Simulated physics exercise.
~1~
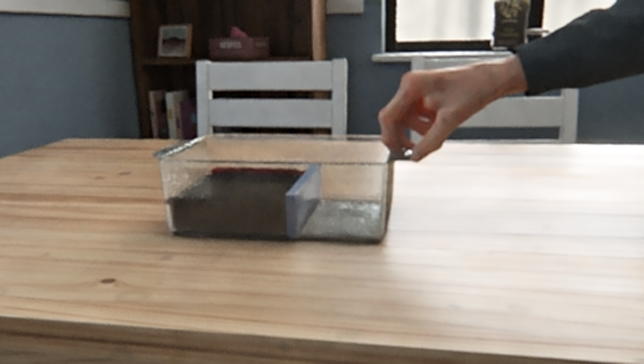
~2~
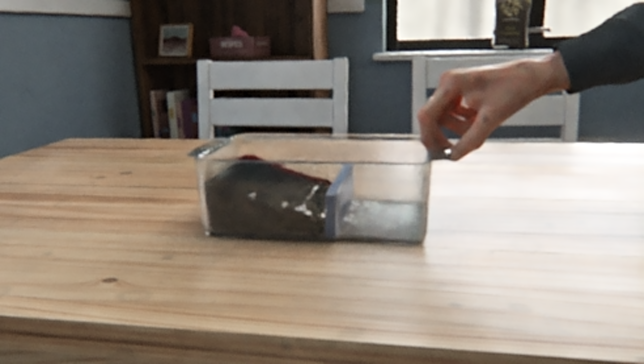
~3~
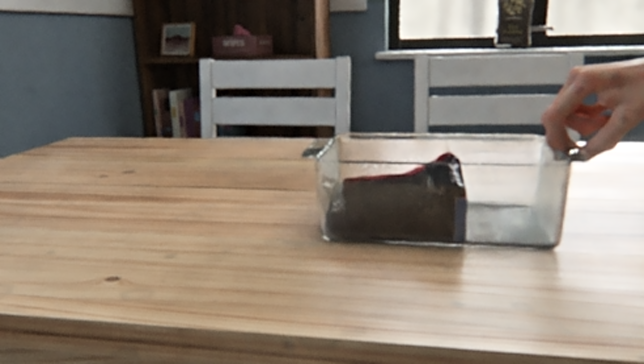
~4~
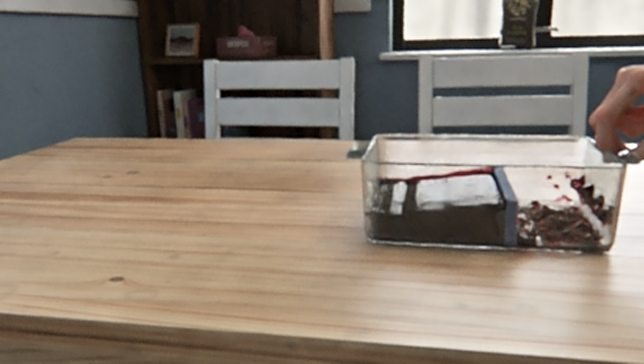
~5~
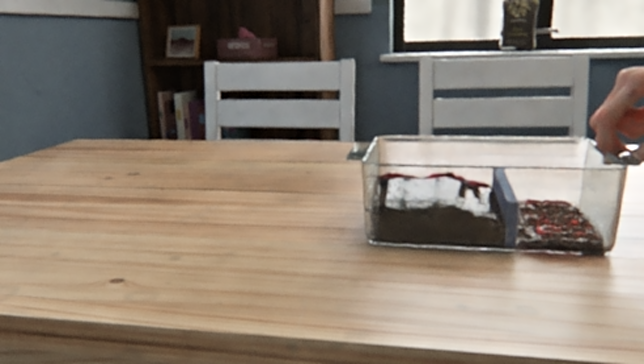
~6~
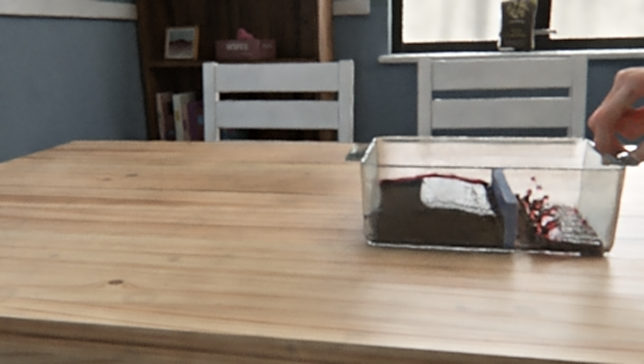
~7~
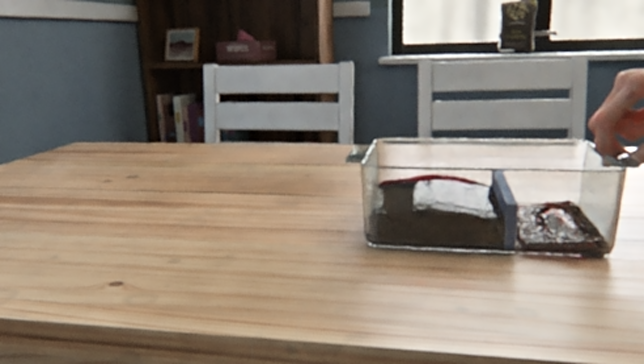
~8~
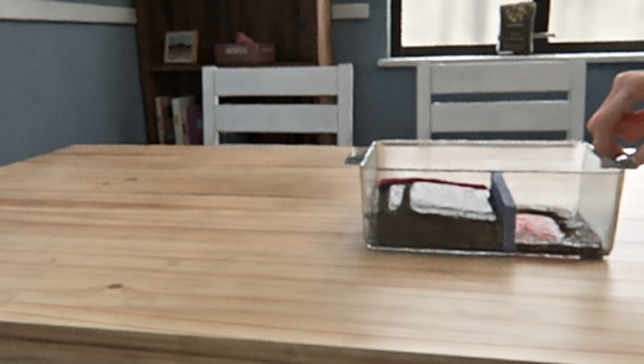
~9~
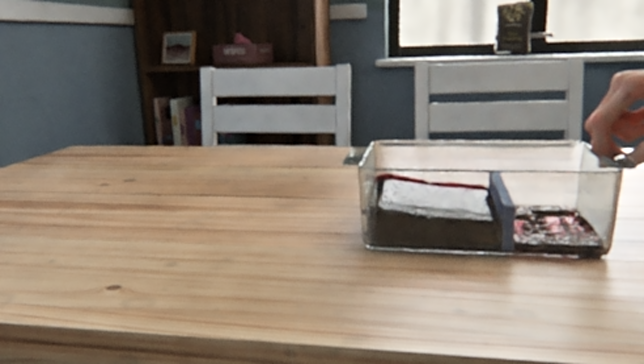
A hand slides a clear tub right, and dark liquid sloshes over its low wall, settling there.
